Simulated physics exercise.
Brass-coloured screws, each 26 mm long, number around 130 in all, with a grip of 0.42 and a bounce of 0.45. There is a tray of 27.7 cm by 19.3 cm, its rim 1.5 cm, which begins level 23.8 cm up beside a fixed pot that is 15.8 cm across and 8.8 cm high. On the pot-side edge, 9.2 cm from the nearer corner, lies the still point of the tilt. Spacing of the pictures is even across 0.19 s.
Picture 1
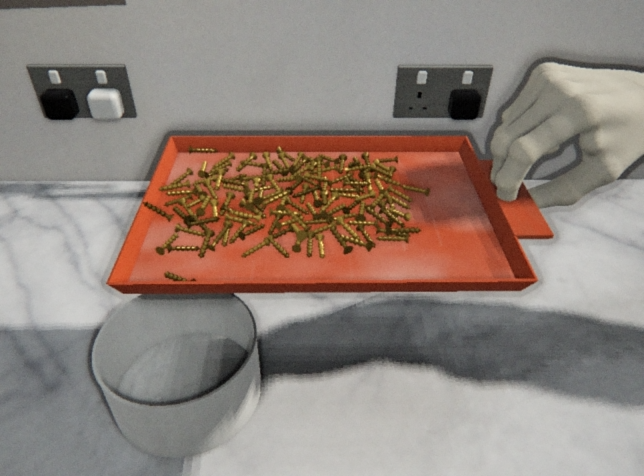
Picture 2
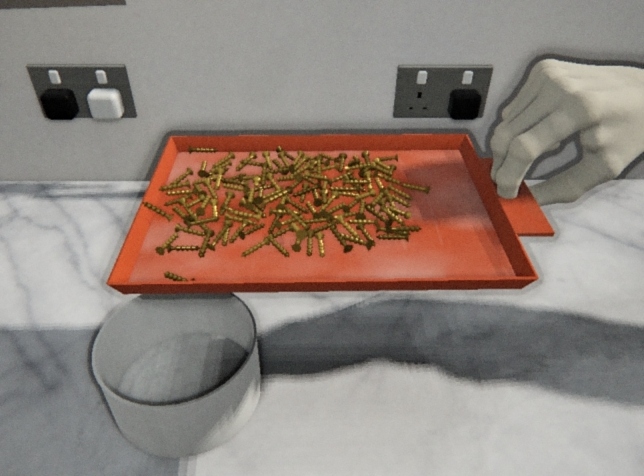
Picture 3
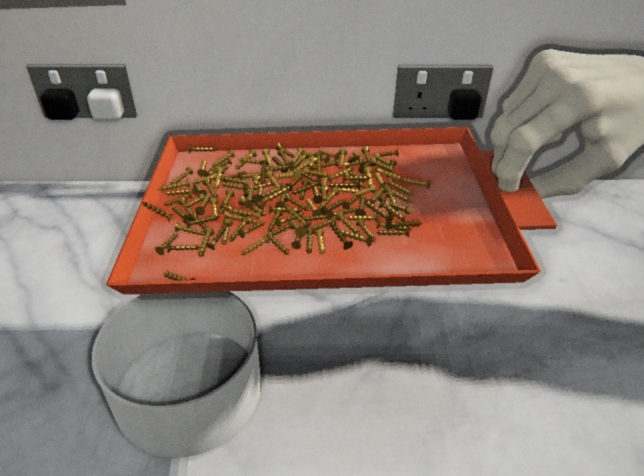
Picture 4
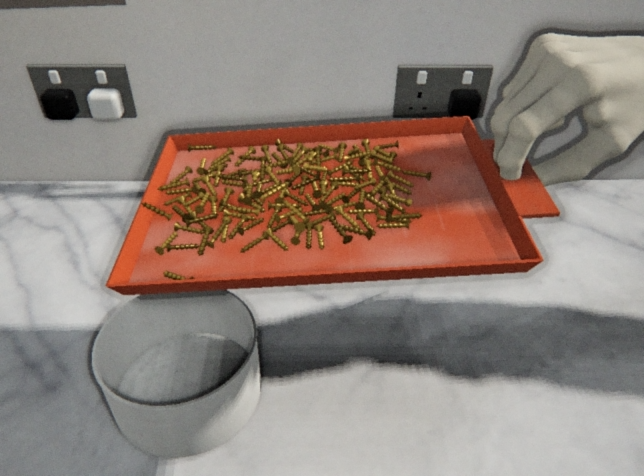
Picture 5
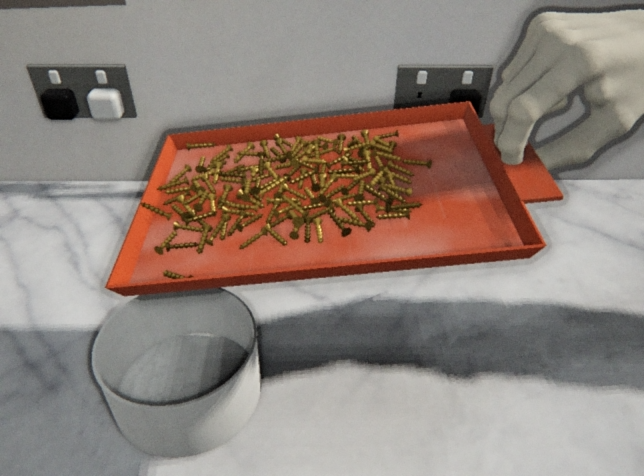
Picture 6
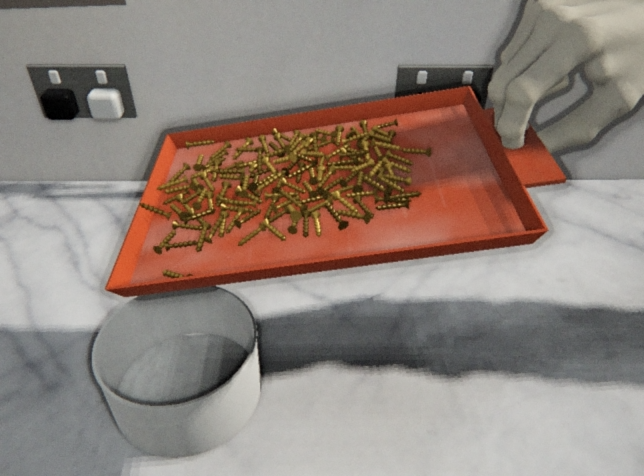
In the video, a hand holds the handle of a red tray scattered with brass-coloured screws beside a grey round pot on a marble surface, then gradually raises the tray's right side, tilting it slightly toward the left.
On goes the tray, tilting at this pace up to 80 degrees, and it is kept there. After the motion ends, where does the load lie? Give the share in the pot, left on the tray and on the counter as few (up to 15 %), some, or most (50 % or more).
Pot: Most; tray: Few; counter: Some.
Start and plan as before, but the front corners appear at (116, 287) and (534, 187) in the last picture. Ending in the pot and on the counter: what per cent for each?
Pot: 20, counter: 80.
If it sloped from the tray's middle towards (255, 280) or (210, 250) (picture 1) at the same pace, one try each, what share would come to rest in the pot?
Estimate: Some 30 % and some 40 % respectively.
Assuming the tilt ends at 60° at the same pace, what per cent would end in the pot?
Roughly 45 %.
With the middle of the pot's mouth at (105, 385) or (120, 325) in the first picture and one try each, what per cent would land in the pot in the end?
Close to 70 in a hundred, then close to 60 in a hundred.
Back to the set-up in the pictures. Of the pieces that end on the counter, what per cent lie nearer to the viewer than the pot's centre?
Share: Roughly 80 %.
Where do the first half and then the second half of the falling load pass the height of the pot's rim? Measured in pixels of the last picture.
First near (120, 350), later near (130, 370).
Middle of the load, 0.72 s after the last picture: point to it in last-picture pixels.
The middle of the load should be near (128, 232) then.
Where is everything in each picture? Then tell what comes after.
Tray tilt 0 degrees, front corners at (119, 277) and (526, 274); middle of the pieces at (284, 201); pot at (176, 338), in the first picture.
Tray tilt 0 degrees, front corners at (118, 277) and (527, 272); middle of the pieces at (284, 200), in the second picture.
Tray tilt 2 degrees, front corners at (118, 278) and (528, 265); middle of the pieces at (283, 197), in the third picture.
Tray tilt 4 degrees, front corners at (117, 279) and (531, 255), lowest corner left front; middle of the pieces at (283, 193), in the fourth picture.
Tray tilt 7 degrees, front corners at (117, 280) and (533, 240), lowest corner left front; middle of the pieces at (282, 188), in the fifth picture.
Tray tilt 10 degrees, front corners at (116, 281) and (535, 225), lowest corner left front; middle of the pieces at (280, 183); pot at (176, 338), in the sixth picture.
Then, 0.43 s after the last picture, tilt 43 degrees; the tray holds 100 %, the pot 0 %.
Then, 0.72 s after the last picture, tilt 66 degrees; the tray holds 60 %, the pot 10 %.
Then, 1.11 s after the last picture, tilt 80 degrees; the tray holds 5 %, the pot 55 %.
In the end, pot 65 %, tray 0 %, counter 35 %.
